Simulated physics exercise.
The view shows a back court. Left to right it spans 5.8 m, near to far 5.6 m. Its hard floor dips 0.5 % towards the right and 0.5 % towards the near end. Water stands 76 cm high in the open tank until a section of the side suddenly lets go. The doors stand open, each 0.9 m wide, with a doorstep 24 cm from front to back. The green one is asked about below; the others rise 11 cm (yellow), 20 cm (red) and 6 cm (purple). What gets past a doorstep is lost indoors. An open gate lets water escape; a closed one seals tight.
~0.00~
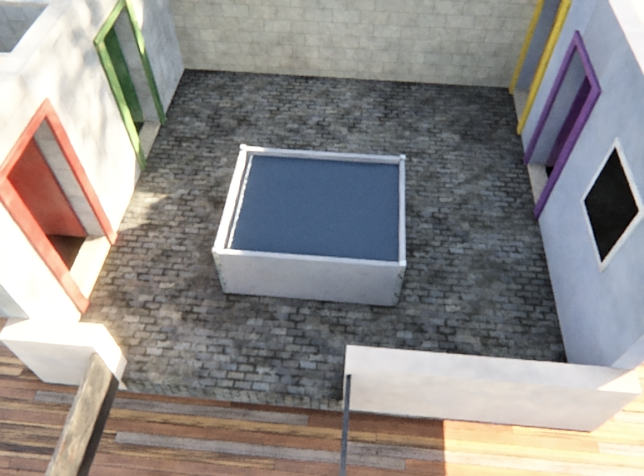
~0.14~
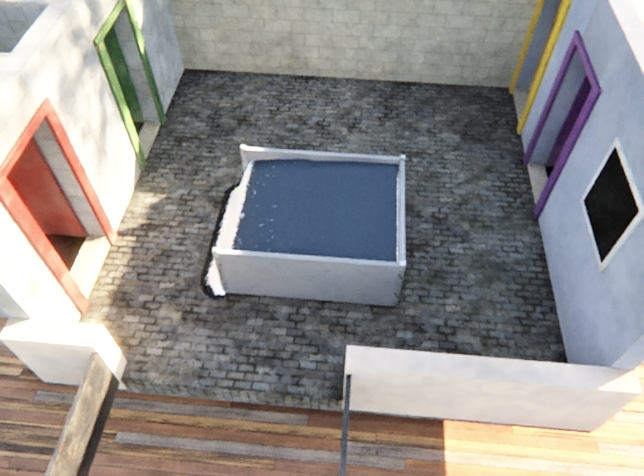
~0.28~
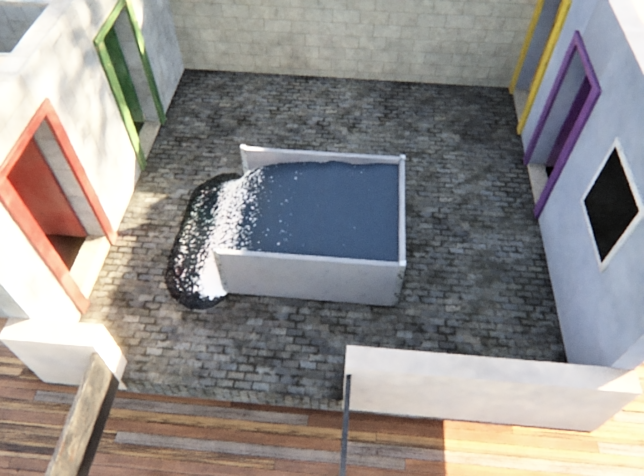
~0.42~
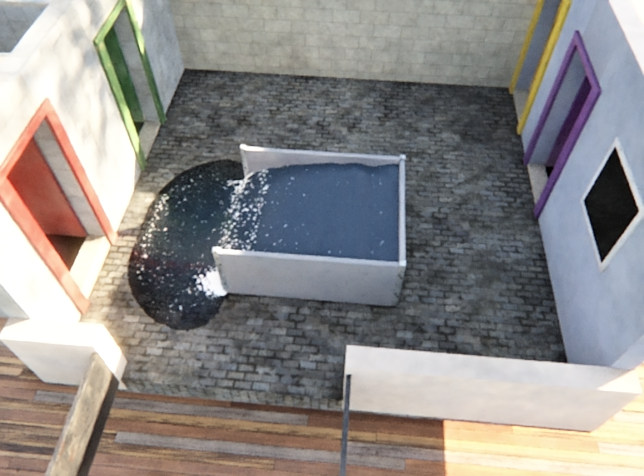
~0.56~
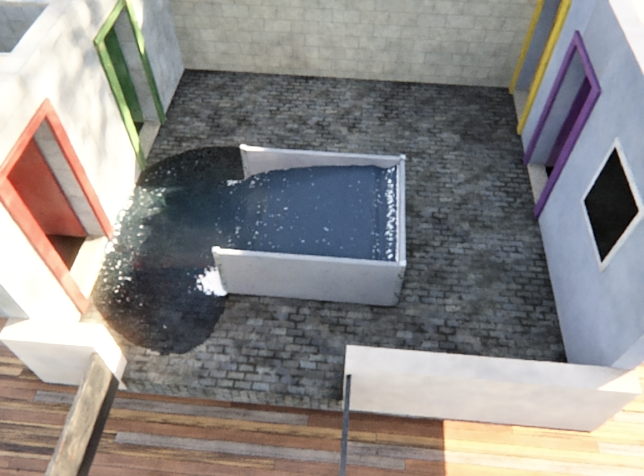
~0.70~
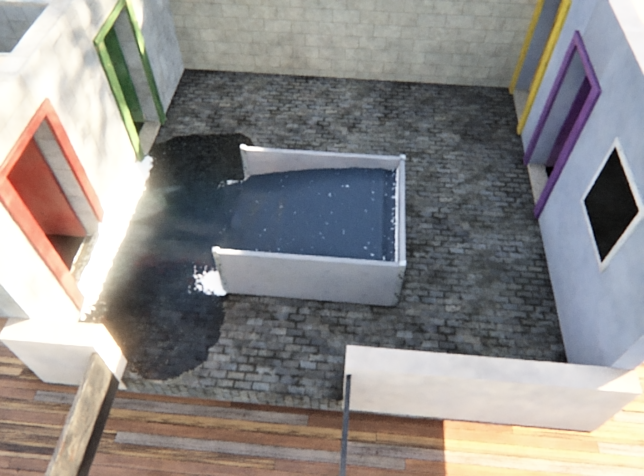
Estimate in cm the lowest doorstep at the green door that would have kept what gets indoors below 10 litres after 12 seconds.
At least 19 cm or so.
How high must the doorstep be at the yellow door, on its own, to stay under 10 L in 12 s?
About 11.5 cm at yellow.
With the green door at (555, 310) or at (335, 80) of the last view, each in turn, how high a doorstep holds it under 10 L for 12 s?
Roughly 10.0 and 6.0 cm.
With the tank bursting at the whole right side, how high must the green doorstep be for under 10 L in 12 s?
About 8.5 cm.
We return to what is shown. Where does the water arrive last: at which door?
The purple one.
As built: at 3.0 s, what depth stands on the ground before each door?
Depths in cm: Yellow 0, green 13, red 27, purple 0.
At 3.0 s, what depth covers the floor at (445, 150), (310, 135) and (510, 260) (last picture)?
About 0, 0 and 0 cm.
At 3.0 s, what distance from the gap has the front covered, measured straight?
About 4.0 m.
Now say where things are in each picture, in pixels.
Still water, 76 cm deep, in the open tank at (316, 205); the green door at (135, 90) is dry, in the first frame.
The front is at (209, 286), 0.3 m from the gap at (239, 226); 0.4 m2 of floor is wet, 76 cm left at the back, in the second frame.
The front is at (173, 279), 0.7 m from the gap at (239, 228); 1.4 m2 of floor is wet, 76 cm left at the back, in the third frame.
The gap is at (240, 228), the front 1.3 m out at (134, 268); the back of the open tank holds 74 cm, in the fourth frame.
Water pours out at (240, 229) and has run 1.7 m, to (139, 179); about 9 cm deep outside, 66 cm at the back, in the fifth frame.
The gap is at (240, 229), the front 1.9 m out at (86, 251); the back of the open tank holds 65 cm; the green door at (135, 90), 2.4 m from the gap, is still 0.1 m from the nearest water, in the sixth frame.
After 1.4 s water covers 25 % of the floor, deepest (48 cm) near (66, 354); 18 cm at the green door, 14 litres in over its 7 cm doorstep.
After 3.0 s water covers 50 % of the floor, deepest (32 cm) near (66, 354); 13 cm at the green door, 78 litres in over its 7 cm doorstep.
After 12.0 s water covers 100 % of the floor, deepest (12 cm) near (573, 399); 3 cm at the green door, 94 litres in over its 7 cm doorstep.
At the green door as built, the water arrived by 0.8 s and peaked near 19 cm at 1.6 s.
Run again over the same 12 s with other heights there, 17 litres in over 17 cm, 3 litres over 23 cm. The limit of 10 litres is kept from about 19 cm up.
